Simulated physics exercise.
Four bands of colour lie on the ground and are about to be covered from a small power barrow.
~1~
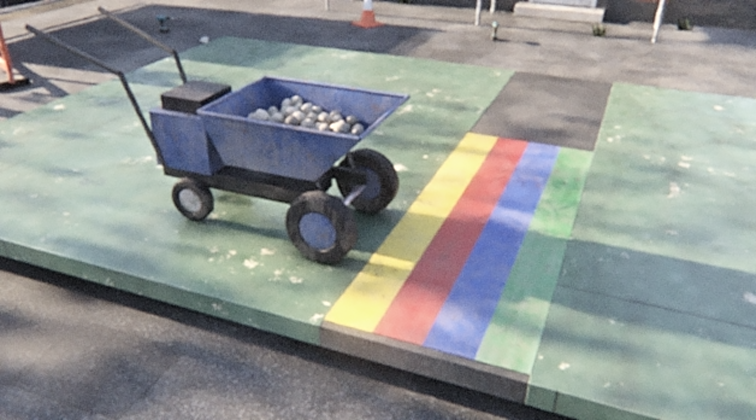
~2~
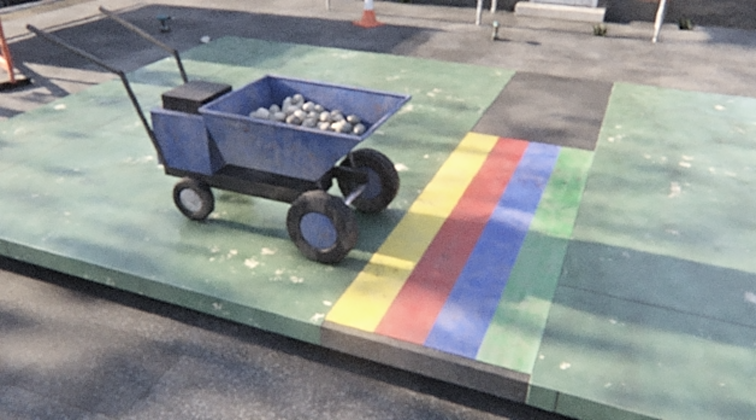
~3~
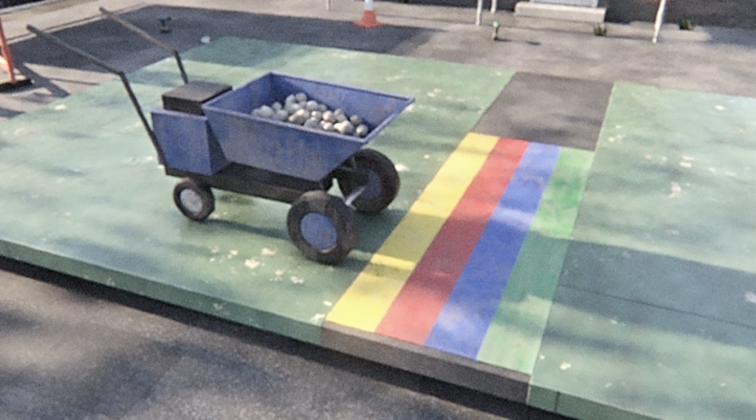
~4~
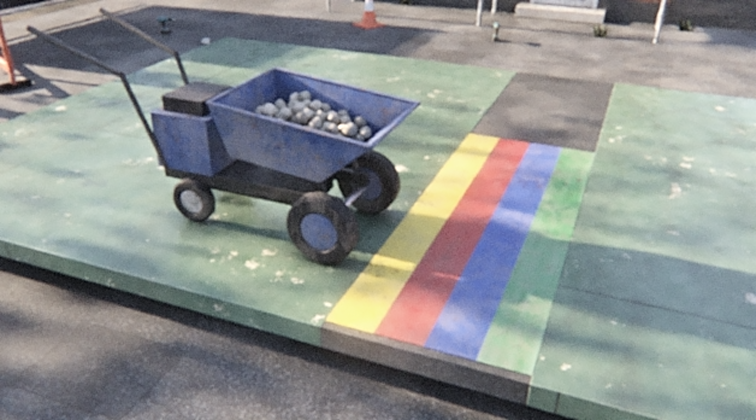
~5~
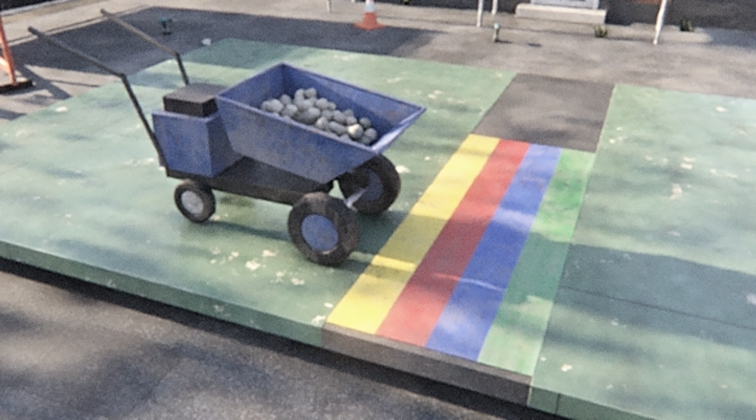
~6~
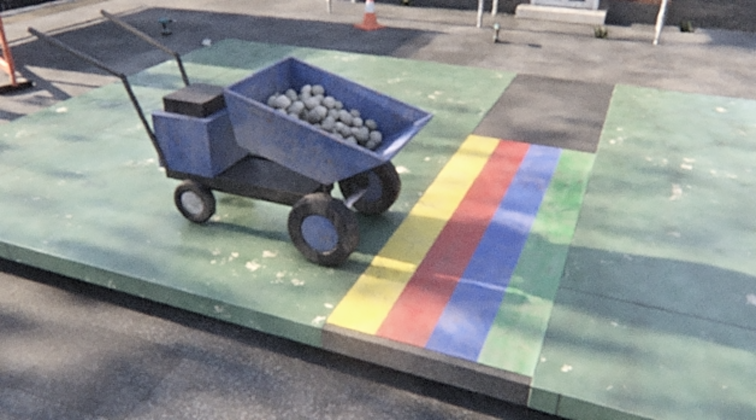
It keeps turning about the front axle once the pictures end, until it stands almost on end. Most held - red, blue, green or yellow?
Blue holds the most.
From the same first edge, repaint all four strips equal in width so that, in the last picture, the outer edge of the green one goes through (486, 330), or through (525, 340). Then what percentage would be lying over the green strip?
Shares: About 30 per cent; about 20 per cent.
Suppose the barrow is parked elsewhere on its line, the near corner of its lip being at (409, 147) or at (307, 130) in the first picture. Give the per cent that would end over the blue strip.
The first gives 20 %, the second 20 %.
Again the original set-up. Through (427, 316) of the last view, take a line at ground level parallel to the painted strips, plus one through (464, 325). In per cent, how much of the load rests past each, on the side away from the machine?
That's 80 in a hundred for the first and 50 in a hundred for the second.
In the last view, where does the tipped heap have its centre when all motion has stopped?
Around (497, 260).
Soon after the last picture, skip tipped steeply; all in the skip.
A little later, skip tipped steeply; most in the skip; a small part over the red strip; a small part over the blue strip.
Later still, skip tipped right over; a small part in the skip; about a quarter over the red strip; about a third over the blue strip; about a quarter over the green strip; a small part off the paint.
At rest, skip tipped right over; a small part in the skip; none over the yellow strip; about a quarter over the red strip; about a third over the blue strip; about a quarter over the green strip; a small part off the paint.
